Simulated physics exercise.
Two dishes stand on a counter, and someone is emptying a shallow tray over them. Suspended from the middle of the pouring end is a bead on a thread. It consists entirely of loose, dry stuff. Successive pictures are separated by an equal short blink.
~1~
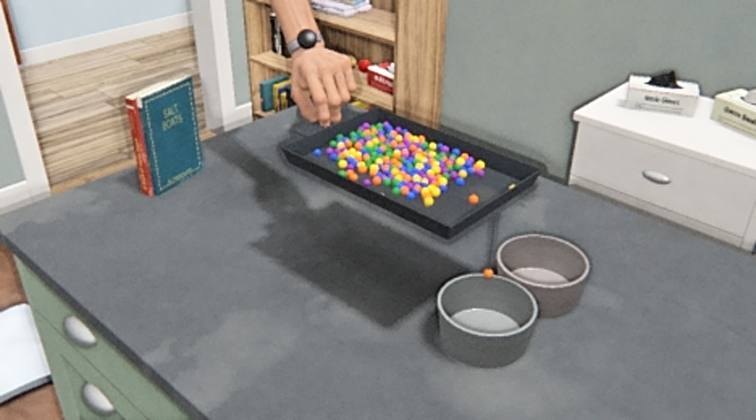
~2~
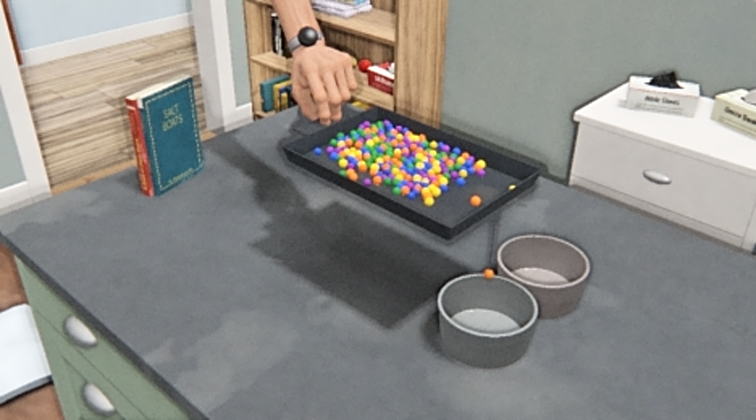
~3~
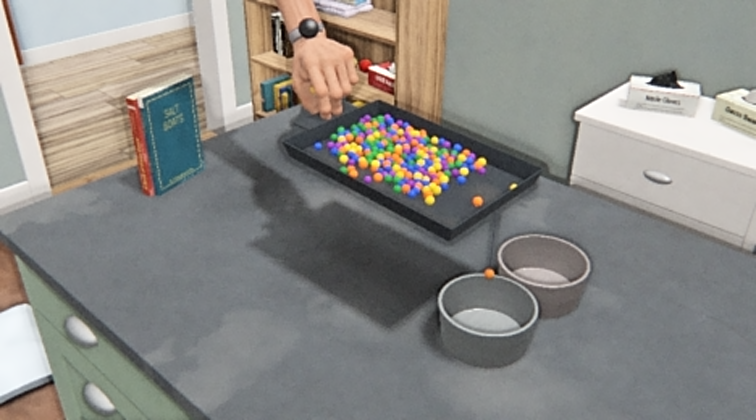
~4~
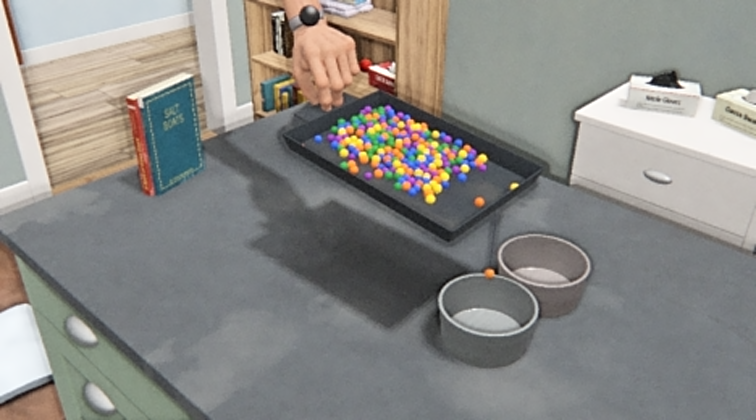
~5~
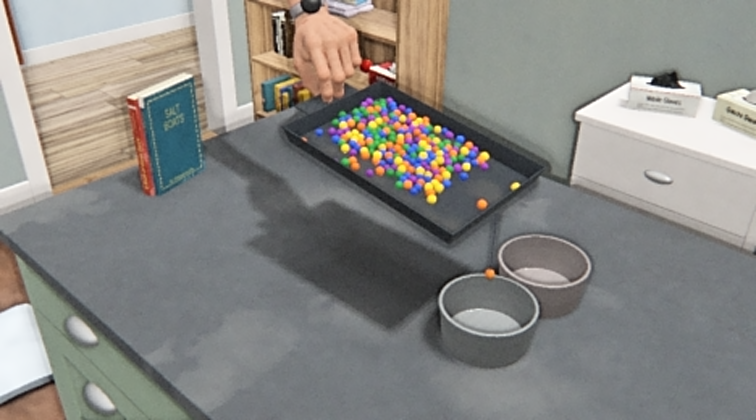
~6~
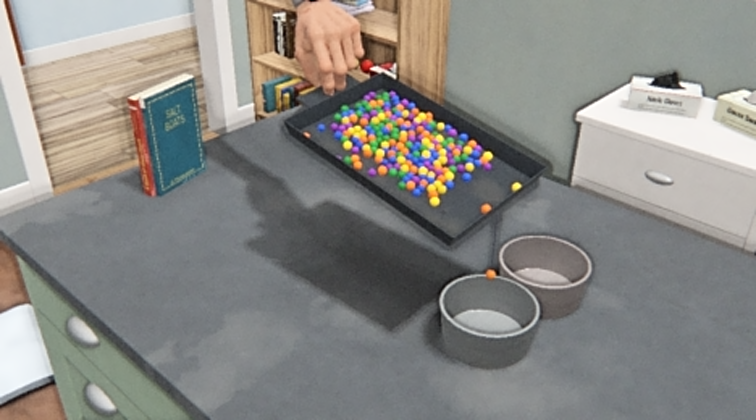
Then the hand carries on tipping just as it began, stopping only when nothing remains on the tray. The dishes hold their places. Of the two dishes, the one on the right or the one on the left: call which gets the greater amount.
I call it for the one on the left.
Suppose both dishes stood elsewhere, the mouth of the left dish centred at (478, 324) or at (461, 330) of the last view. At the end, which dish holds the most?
Try 1: The left-side dish; try 2: The left-side dish.
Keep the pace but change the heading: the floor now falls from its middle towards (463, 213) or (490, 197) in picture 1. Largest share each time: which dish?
The leftmost dish, then the rightmost dish.
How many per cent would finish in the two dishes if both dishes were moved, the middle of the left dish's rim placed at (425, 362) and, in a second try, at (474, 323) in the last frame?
First about 80, then 90 per cent.
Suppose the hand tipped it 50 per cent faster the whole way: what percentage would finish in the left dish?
Near 50 in a hundred.
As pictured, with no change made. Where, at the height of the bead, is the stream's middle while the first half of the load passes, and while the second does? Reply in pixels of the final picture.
Around (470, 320) at first; around (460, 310) after that.
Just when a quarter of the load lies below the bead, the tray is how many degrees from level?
About 70° of tilt.
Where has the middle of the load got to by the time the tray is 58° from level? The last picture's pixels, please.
Somewhere near pixel (461, 216).
Soon, tray tipped steeply; most on the tray; a stray few in the left dish; a small part outside both; a stray few in the air.
A while on, tray tipped right over; a stray few on the tray; about a third in the left dish; about half outside both; a small part in the air.
Towards the end, tray tipped past a quarter turn; about half in the left dish; about two thirds outside both.
Finally, tray tipped past a quarter turn; about half in the left dish; none in the right dish; about two thirds outside both.
